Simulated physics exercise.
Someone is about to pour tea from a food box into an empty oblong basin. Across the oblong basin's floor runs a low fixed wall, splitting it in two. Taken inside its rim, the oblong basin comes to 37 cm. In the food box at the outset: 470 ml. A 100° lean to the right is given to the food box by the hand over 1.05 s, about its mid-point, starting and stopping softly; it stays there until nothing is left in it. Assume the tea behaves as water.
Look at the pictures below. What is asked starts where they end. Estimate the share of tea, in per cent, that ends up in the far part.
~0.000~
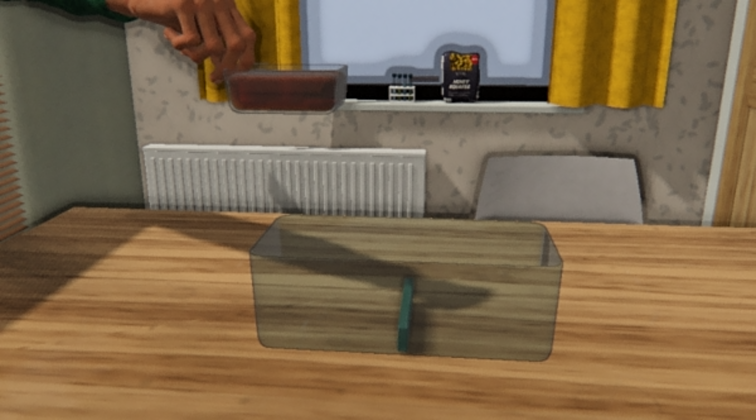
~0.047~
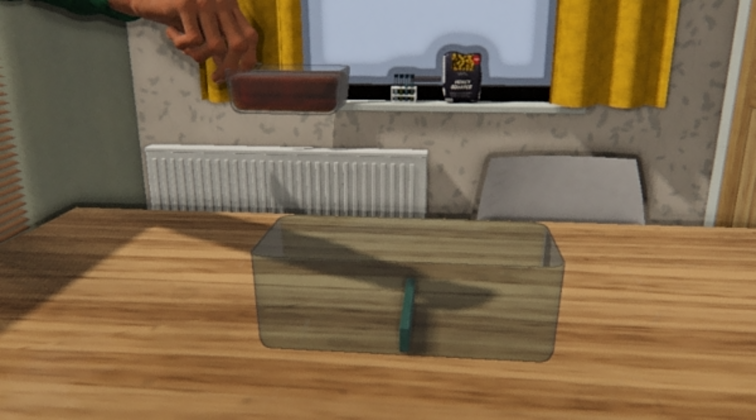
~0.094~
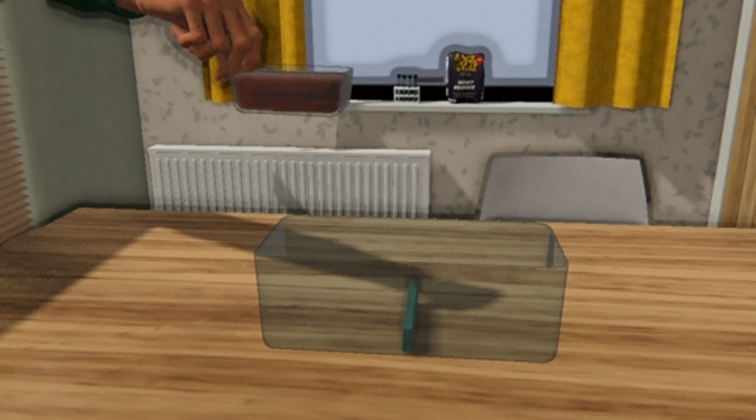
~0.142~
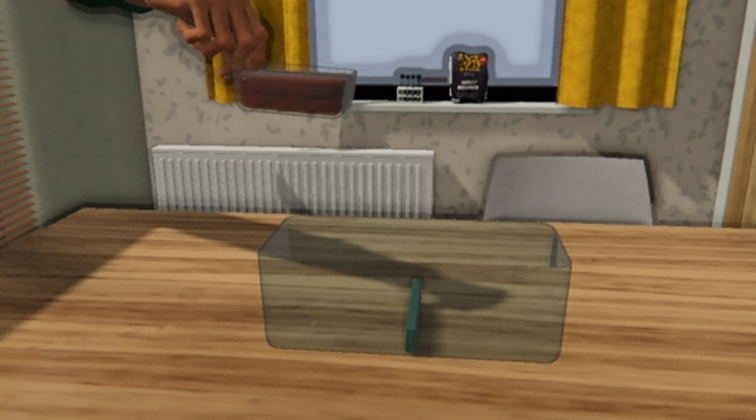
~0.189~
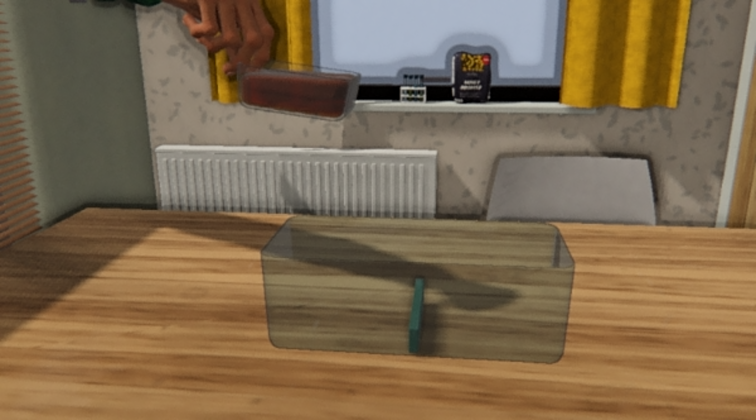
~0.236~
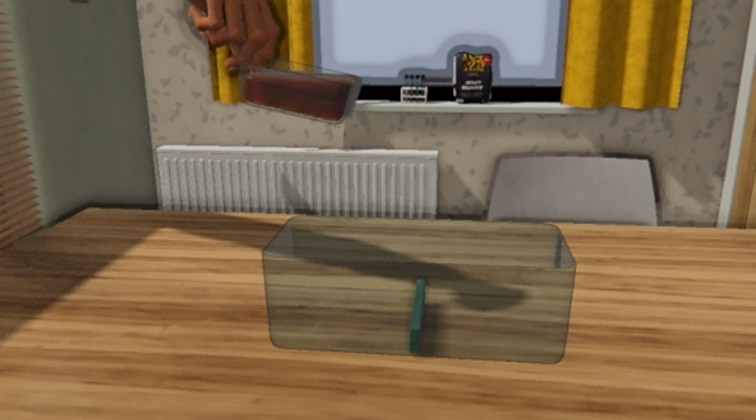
About 57 per cent.
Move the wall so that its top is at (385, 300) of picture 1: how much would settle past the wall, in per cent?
Roughly 75 %.
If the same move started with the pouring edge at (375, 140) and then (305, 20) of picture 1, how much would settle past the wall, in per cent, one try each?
75 per cent first, 10 per cent second.
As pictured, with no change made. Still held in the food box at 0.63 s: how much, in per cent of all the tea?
Near 26 in a hundred.
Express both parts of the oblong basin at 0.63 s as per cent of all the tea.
About 9 left, about 12 right.
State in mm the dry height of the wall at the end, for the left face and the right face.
Roughly 26 mm on the left side and roughly 24 mm on the right.
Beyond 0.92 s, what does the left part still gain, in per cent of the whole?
Close to 10% of the whole.
After 0.63 s the tilt is 65° and 26 per cent is still to pour, 9 is left of the wall and 12 right of it.
After 0.92 s the tilt is 96° and 4 per cent is still to pour, 33 is left of the wall and 56 right of it.
After 1.22 s the tilt is 100° and 0 per cent is still to pour, 41 is left of the wall and 57 right of it.
After 1.55 s the tilt is 100° and 0 per cent is still to pour, 42 is left of the wall and 57 right of it.
In the end 42 per cent lies left of the wall, 57 right of it and 1 outside.
